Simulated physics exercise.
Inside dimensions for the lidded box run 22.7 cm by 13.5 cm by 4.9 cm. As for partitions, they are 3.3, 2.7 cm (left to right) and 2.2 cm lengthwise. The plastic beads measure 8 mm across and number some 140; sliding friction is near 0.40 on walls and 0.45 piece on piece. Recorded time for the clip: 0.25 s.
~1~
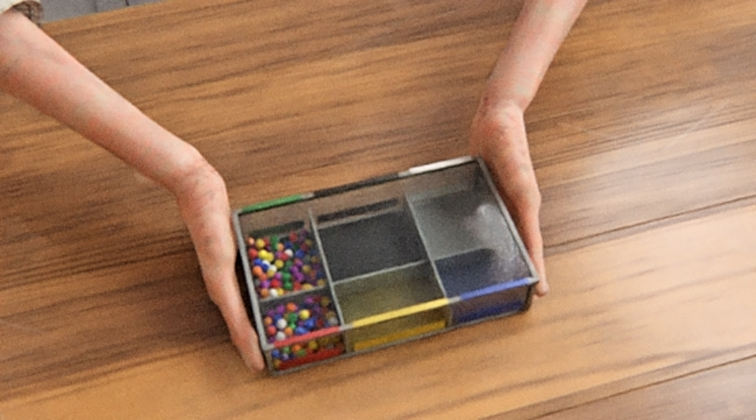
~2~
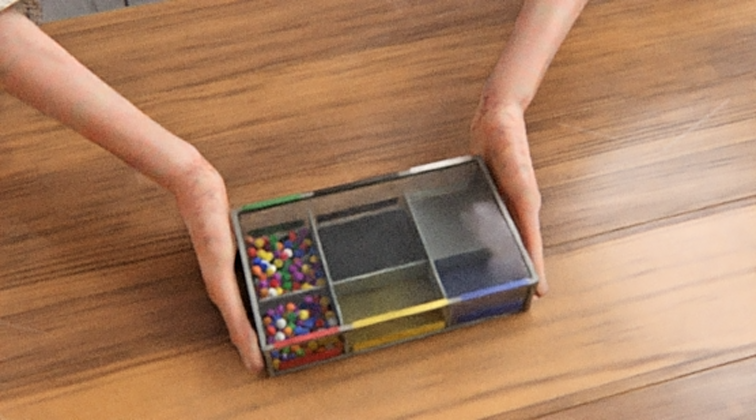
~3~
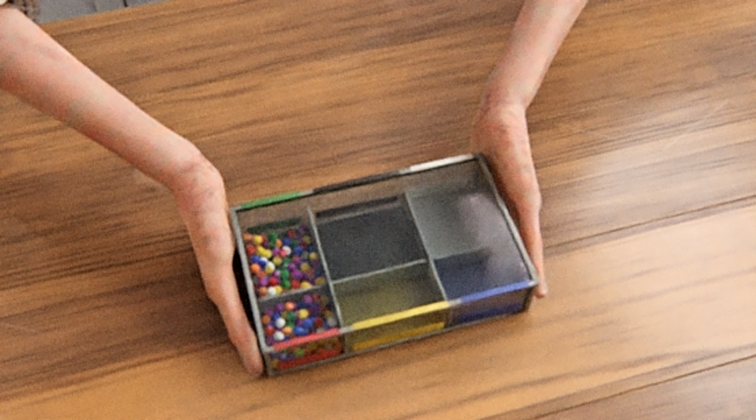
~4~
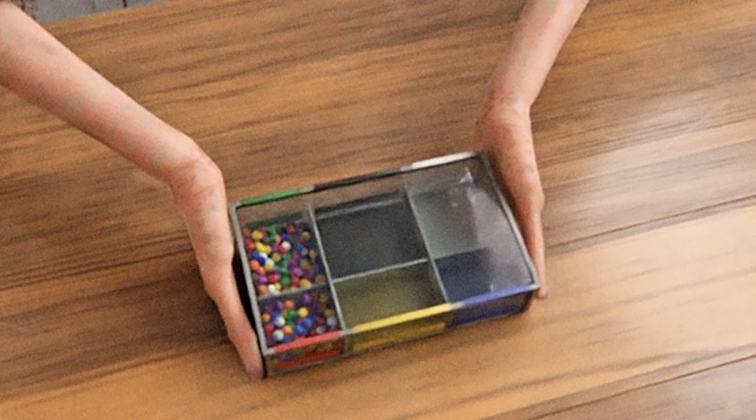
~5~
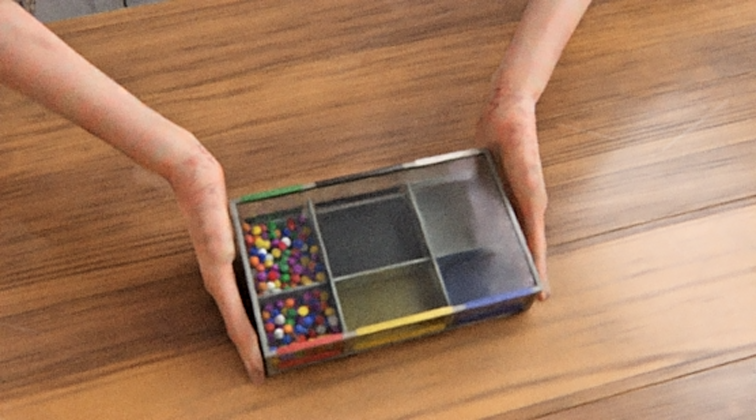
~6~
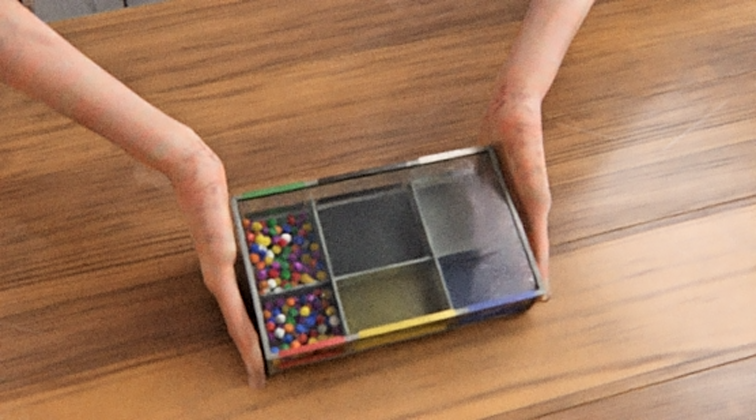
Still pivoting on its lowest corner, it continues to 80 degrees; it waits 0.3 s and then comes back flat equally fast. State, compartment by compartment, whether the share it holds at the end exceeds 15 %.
Red: Exceeds; blue: Does not exceed; green: Exceeds; yellow: Does not exceed; white: Does not exceed; black: Does not exceed.
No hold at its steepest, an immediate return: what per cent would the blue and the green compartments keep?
You'd end up with blue at 0 per cent and green at 55 per cent.
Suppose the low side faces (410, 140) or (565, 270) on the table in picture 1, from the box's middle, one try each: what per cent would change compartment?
Approximately 10 percent, then 20 percent.
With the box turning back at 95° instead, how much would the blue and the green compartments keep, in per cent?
The blue compartment would hold 5 per cent, the green one 5 per cent.
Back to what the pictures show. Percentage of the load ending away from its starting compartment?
Roughly 5 %.
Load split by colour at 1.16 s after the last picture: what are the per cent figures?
Red = 45, blue = 0, green = 55, yellow = 0, white = 0, black = 0 (per cent).
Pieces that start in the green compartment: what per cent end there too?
Some 90 percent.
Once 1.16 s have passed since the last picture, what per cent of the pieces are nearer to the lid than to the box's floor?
I'd say around 0 percent of the pieces.
Then, 1.16 s after the last picture, tilt 80 degrees; red 45 %, green 55 %.
Then, 1.93 s after the last picture, tilt 41 degrees; red 45 %, green 55 %.
Then, 2.72 s after the last picture, tilt 0 degrees; red 45 %, green 55 %.
In the end, red 45 %, blue 0 %, green 55 %, yellow 0 %, white 0 %, black 0 %.
